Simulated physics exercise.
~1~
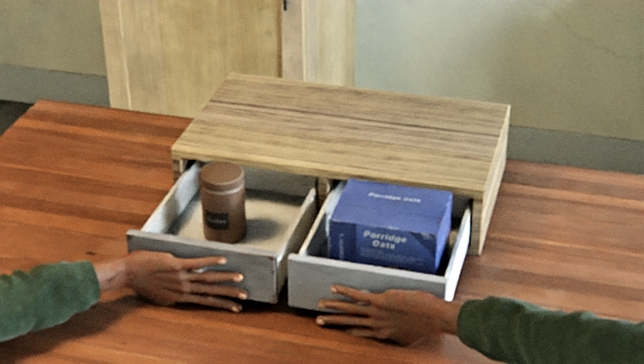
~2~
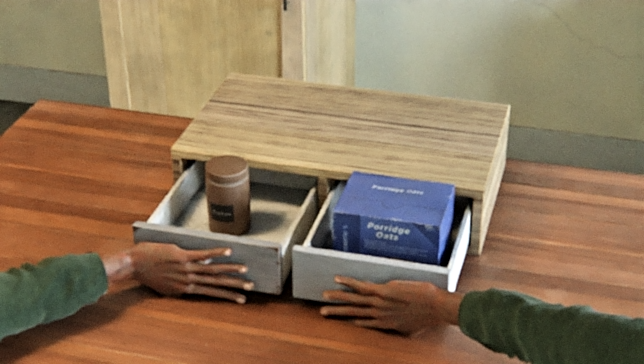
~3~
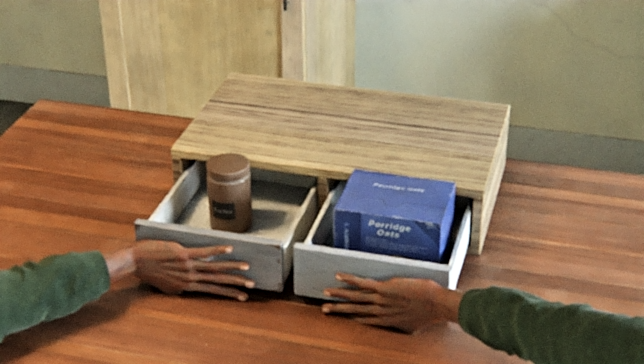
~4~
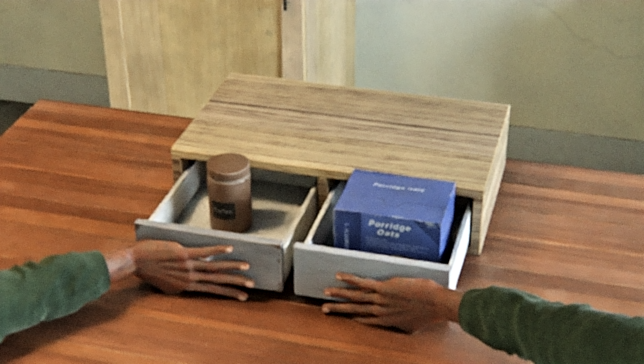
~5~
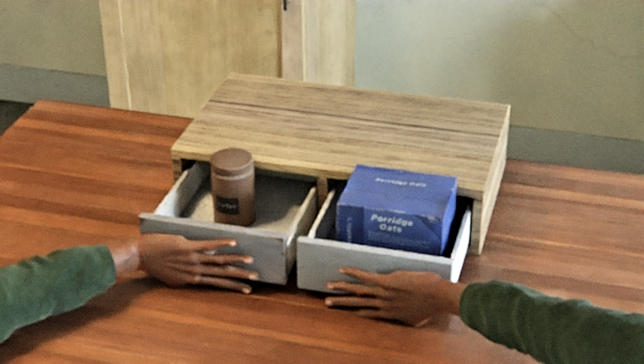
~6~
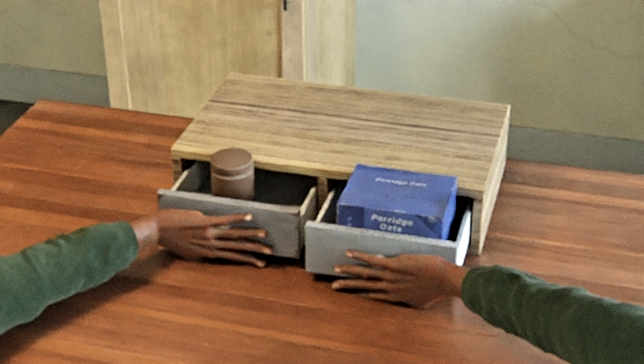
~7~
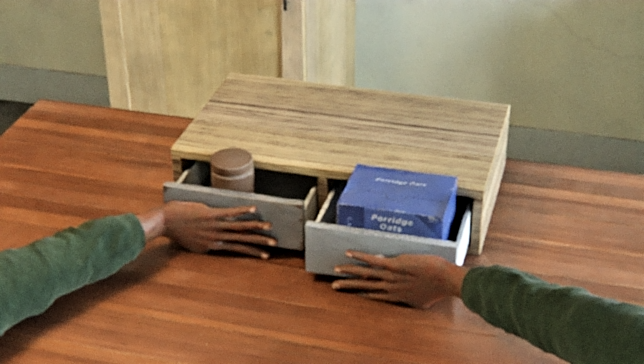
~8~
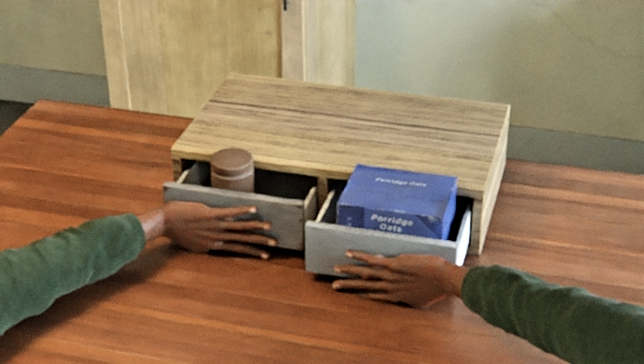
Two side-by-side drawers, one holding a brown jar and the other a blue box of porridge oats, were pushed partway into a wooden chest by two hands, paused, slid in a little more, and stopped with both still open.
